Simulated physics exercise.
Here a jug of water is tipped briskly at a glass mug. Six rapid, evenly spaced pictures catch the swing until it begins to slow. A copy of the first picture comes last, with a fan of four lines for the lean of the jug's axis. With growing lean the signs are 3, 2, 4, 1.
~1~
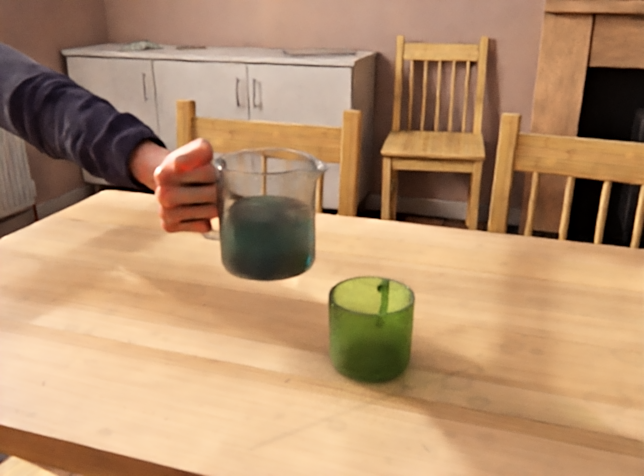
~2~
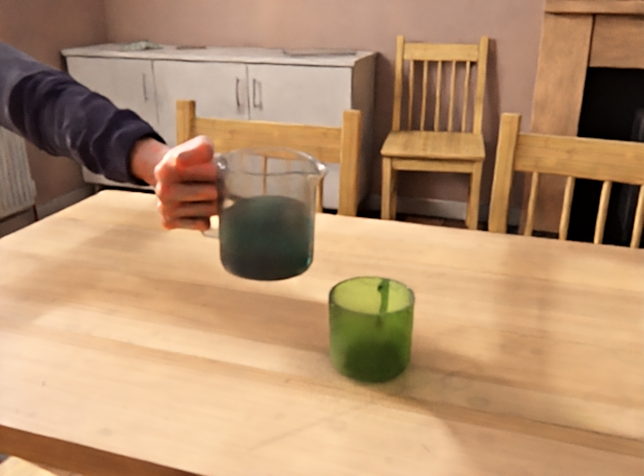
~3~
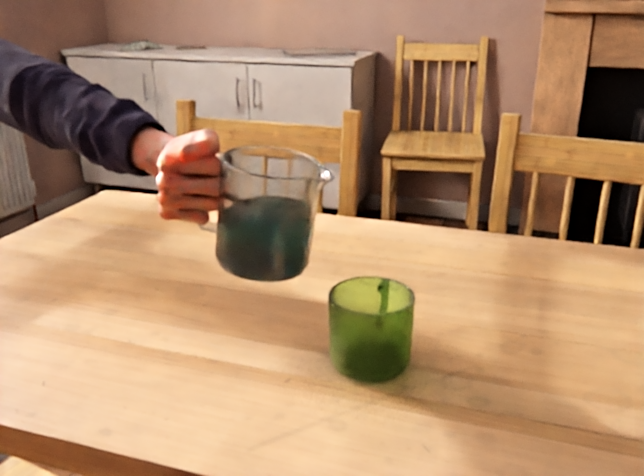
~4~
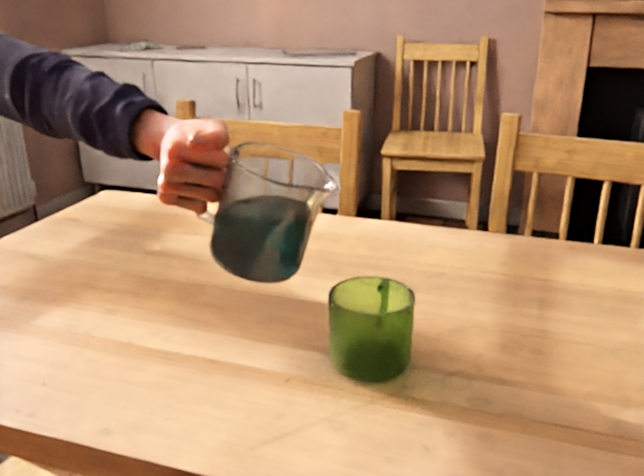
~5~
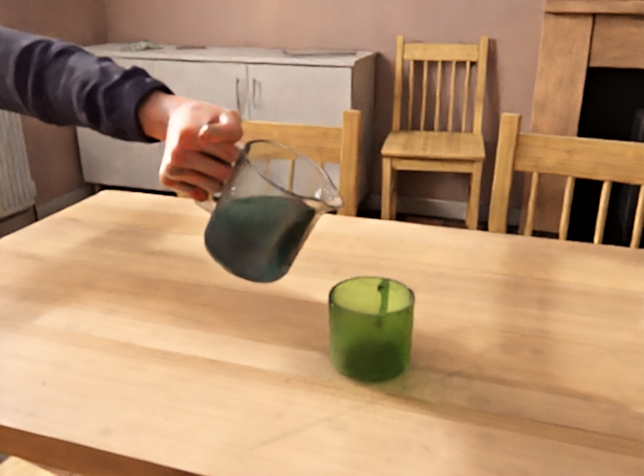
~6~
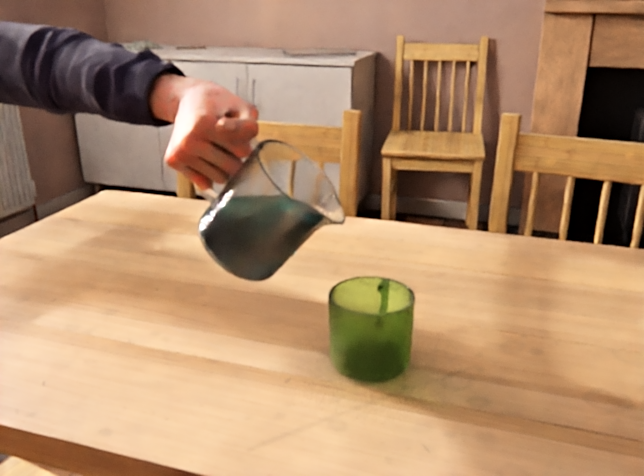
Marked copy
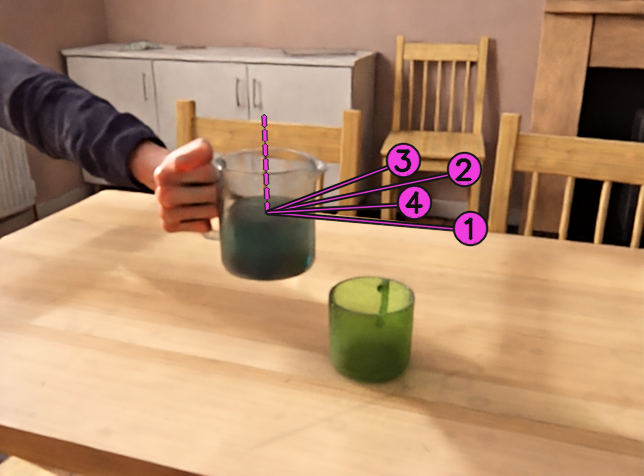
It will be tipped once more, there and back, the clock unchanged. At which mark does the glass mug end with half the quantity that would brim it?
The answer is tilt 2.
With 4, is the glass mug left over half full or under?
Over.
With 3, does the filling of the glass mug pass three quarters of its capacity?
No, it does not.
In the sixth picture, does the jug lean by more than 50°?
No, it does not.
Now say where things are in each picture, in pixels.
Upright, lip at (325, 168); rim of the glass mug round (372, 294); nothing has left yet.
Tipped about 2°, lip at (327, 171); nothing has left yet.
Tipped about 8°, lip at (331, 178); nothing has left yet.
Tipped about 17°, lip at (337, 190); nothing has left yet.
Tipped about 28°, lip at (341, 205); nothing has left yet.
Tipped about 40°, lip at (343, 222); nothing has left yet.
On the marked copy, 1 at (453, 228); 2 at (448, 175); 3 at (387, 167); 4 at (398, 205).
Choosing 1, the glass mug ends with about 80 % of what it can hold; 4 % of the water is spilt.
Choosing 2, the glass mug ends with about 50 % of what it can hold.
Choosing 3, the glass mug ends with about 32 % of what it can hold.
Choosing 4, the glass mug ends with about 63 % of what it can hold; 5 % of the water is spilt.
